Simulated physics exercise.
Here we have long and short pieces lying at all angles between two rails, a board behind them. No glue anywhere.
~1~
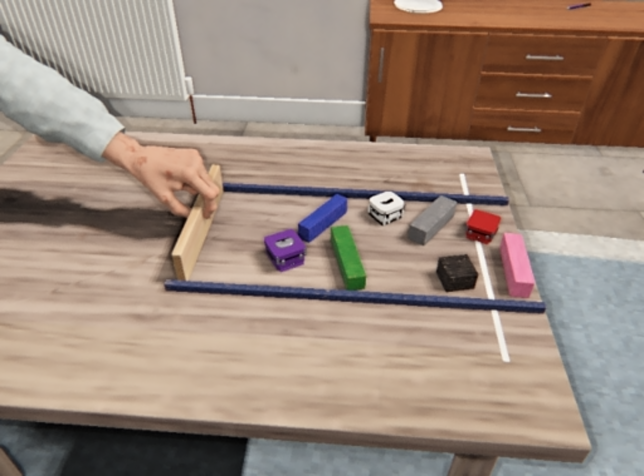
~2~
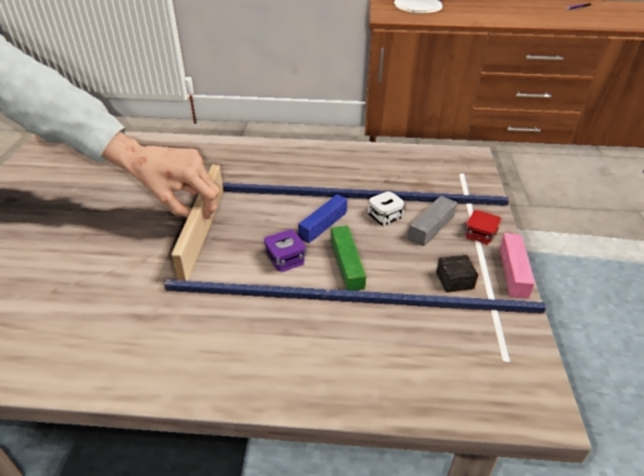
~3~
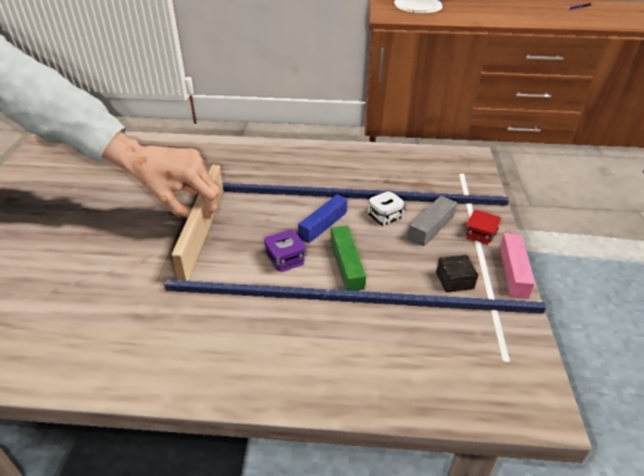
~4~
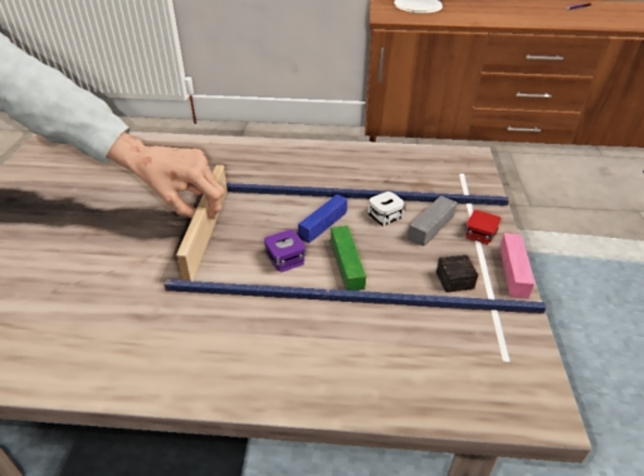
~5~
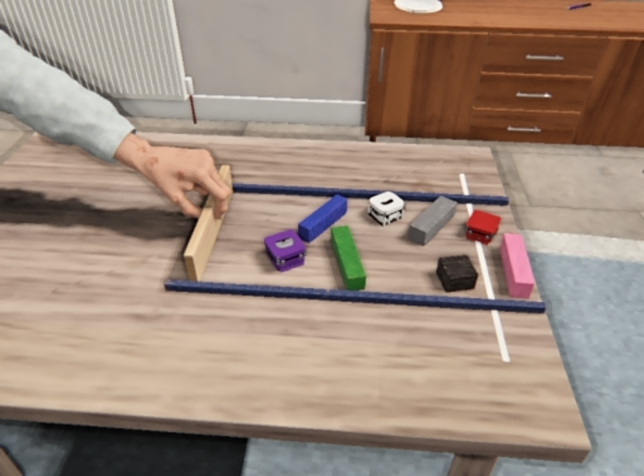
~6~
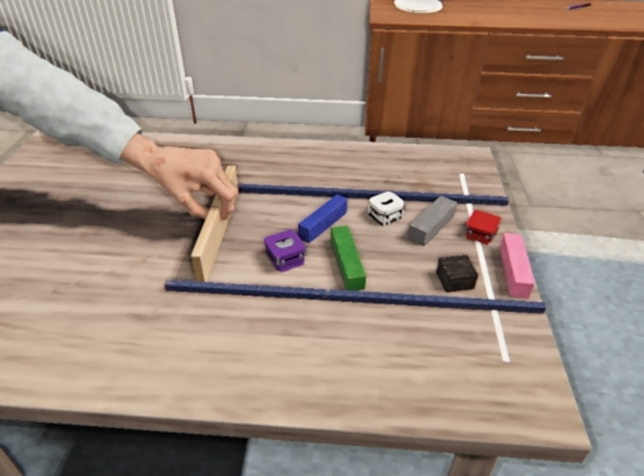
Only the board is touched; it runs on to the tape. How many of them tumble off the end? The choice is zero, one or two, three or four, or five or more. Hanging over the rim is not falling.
As it turns out, the number that fall off is three or four.
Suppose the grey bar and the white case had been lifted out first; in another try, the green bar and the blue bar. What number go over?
It would be 2 and 2.
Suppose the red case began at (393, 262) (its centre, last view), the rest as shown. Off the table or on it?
From there it comes down.
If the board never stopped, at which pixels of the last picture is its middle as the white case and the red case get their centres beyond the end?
At (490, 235) for the white case; at (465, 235) for the red case.
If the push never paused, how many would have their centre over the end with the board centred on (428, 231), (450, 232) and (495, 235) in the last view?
The counts: 0, 1 and 6.
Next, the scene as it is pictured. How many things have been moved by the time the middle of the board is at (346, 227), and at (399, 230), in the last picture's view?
The counts are 3 and 6.
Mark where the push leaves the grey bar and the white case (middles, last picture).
Near (519, 225) and (505, 210).
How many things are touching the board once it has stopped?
That makes 2.
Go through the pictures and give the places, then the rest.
Pink bar (516, 264); red case (482, 227); black block (457, 273); board (201, 219); tape (479, 249), in the first frame.
Red case (482, 227); green bar (347, 257), in the second frame.
Black block (457, 273); grey bar (433, 220), in the third frame.
Pink bar (516, 265); purple case (285, 251), in the fourth frame.
Red case (482, 227); board (211, 220), in the fifth frame.
Pink bar (516, 265); red case (482, 227); black block (457, 273); board (218, 220); tape (479, 249), in the sixth frame.
Soon after, none off yet; pink bar at rest near (516, 265); red case at rest near (482, 227); black block at rest near (457, 273).
In the end, the number that fall off is three or four; gone, black block, red case and pink bar.
